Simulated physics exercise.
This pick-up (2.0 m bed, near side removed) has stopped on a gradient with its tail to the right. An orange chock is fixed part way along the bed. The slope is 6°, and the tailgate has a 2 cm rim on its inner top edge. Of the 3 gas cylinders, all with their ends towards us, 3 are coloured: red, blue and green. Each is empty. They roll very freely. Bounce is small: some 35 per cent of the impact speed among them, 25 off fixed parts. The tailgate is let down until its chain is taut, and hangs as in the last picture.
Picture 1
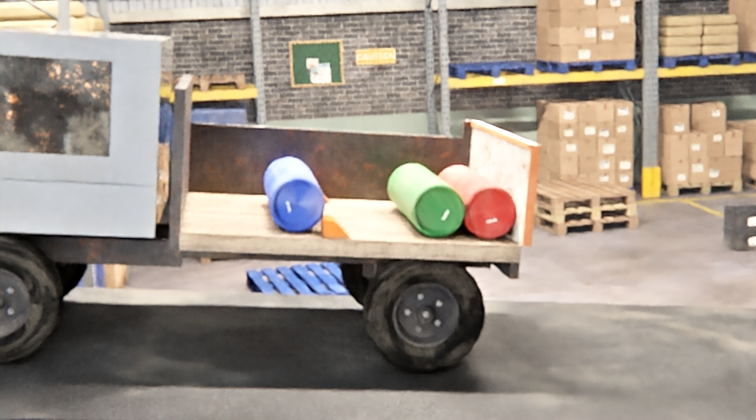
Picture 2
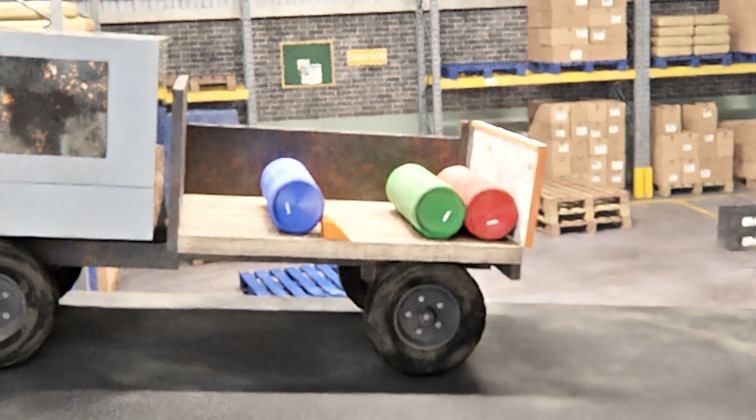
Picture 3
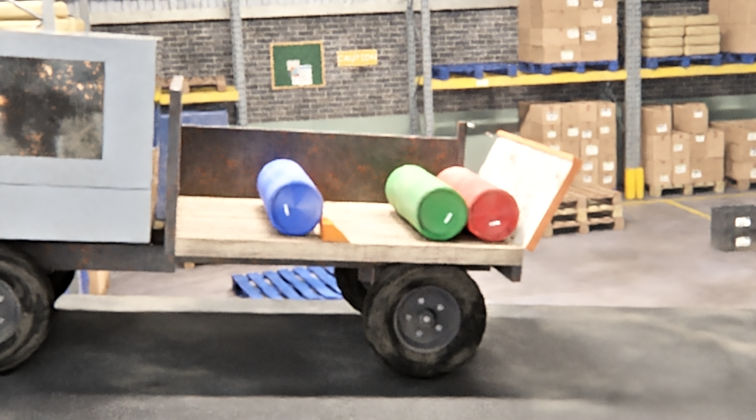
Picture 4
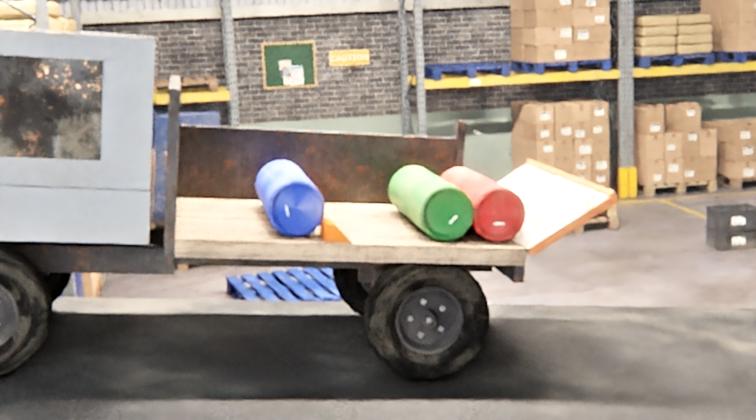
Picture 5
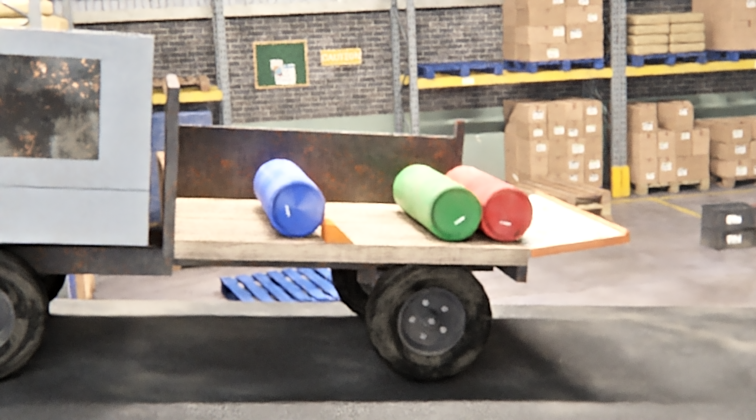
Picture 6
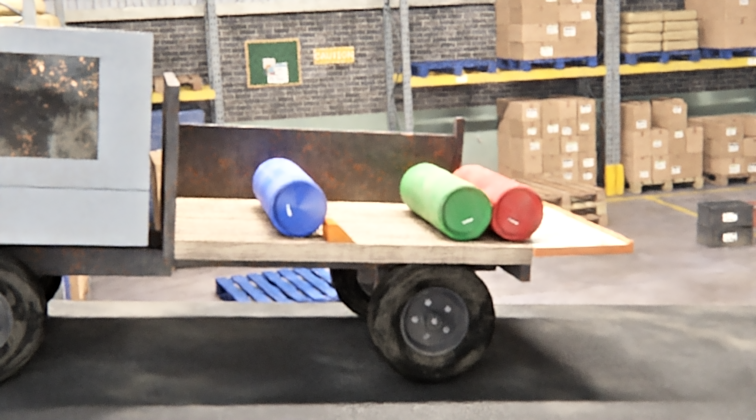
In a warehouse with shelves of stacked boxes, a truck with an open-sided bed carries a blue, a green and a red cylinder. The tailgate at the right swings down and outward until it lies nearly flat, then the green and red cylinders roll slightly right while the blue one stays by an orange wedge.
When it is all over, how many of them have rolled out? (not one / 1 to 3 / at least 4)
It is 1 to 3; here the count comes to 2.
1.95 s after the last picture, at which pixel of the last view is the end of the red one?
At about (714, 349).
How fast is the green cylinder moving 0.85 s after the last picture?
Roughly 0.6 m/s.
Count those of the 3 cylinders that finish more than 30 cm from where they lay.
In all, 2.
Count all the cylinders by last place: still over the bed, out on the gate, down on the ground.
In that order: 1, 0, 2.
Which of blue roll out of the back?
Blue remains aboard.
Another 0.9 s on from the last picture, red is on the gate, 40 cm past the hinge, rolling right; blue is on the bed, 130 cm short of the hinge; green is on the gate, 5 cm past the hinge, rolling right; 0 of 3 are out.
Another 2.0 s on from the last picture, red is off the vehicle; green is dropping off the gate; still the same for blue; 2 of 3 are out.
In the end (3.9 s after the last picture), red is off the vehicle; blue is on the bed, 130 cm short of the hinge; green is out on the ground; 2 of 3 are out.
